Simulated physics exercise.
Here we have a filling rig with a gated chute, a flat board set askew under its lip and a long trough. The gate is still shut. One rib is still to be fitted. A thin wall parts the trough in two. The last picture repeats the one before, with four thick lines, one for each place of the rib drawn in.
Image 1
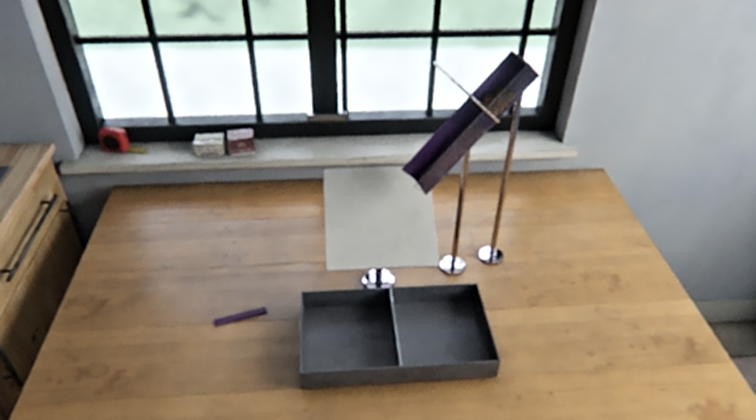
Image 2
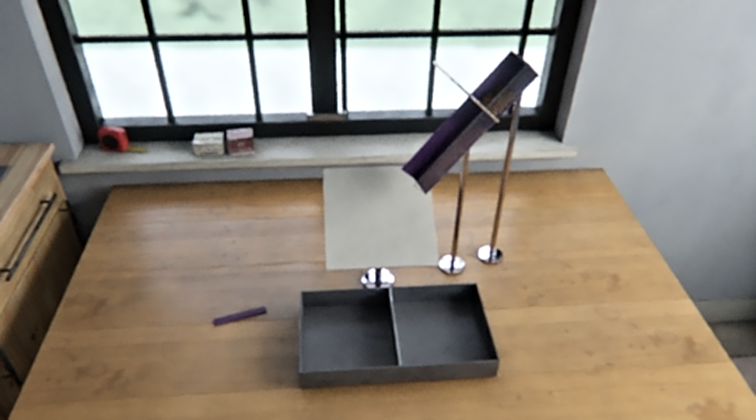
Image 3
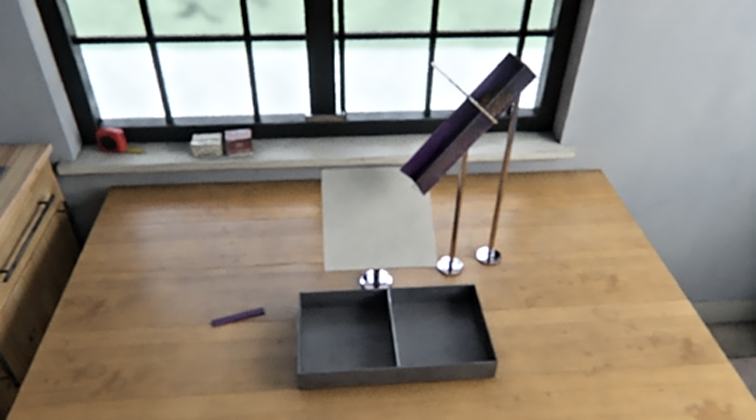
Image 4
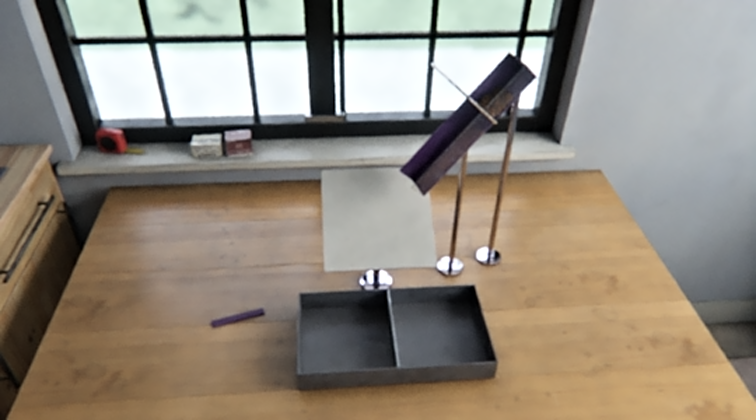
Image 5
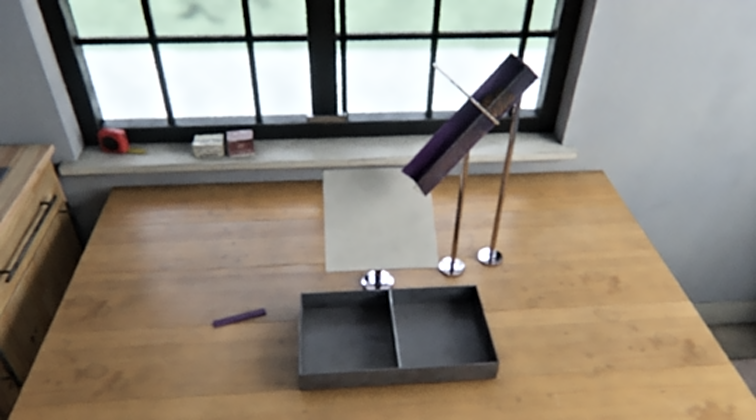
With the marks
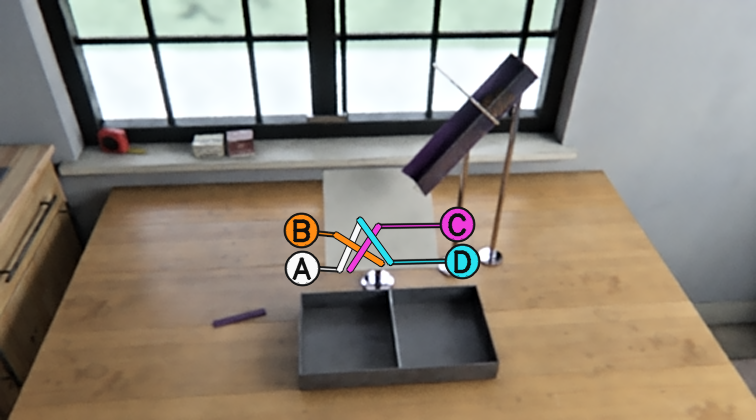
A wooden table holds a dark divided tray below a tilted purple chute, and nothing moves.
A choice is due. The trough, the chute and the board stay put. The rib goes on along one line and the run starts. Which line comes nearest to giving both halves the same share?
B beats the others.
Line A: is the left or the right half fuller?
The left half.
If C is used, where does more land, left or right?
The left half.
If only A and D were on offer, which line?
It is D.
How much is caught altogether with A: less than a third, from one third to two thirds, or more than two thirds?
It is more than two thirds.
On the marked copy, line A from (360, 222) to (339, 269); line B from (336, 235) to (381, 263); line C from (378, 226) to (350, 269); line D from (360, 220) to (390, 262).
Choosing A, of what is caught, nearly all in the left half, a small part in the right.
Choosing B, of what is caught, about a third in the left half, about two thirds in the right.
Choosing C, of what is caught, most in the left half, a small part in the right.
Choosing D, of what is caught, about a quarter in the left half, most in the right.
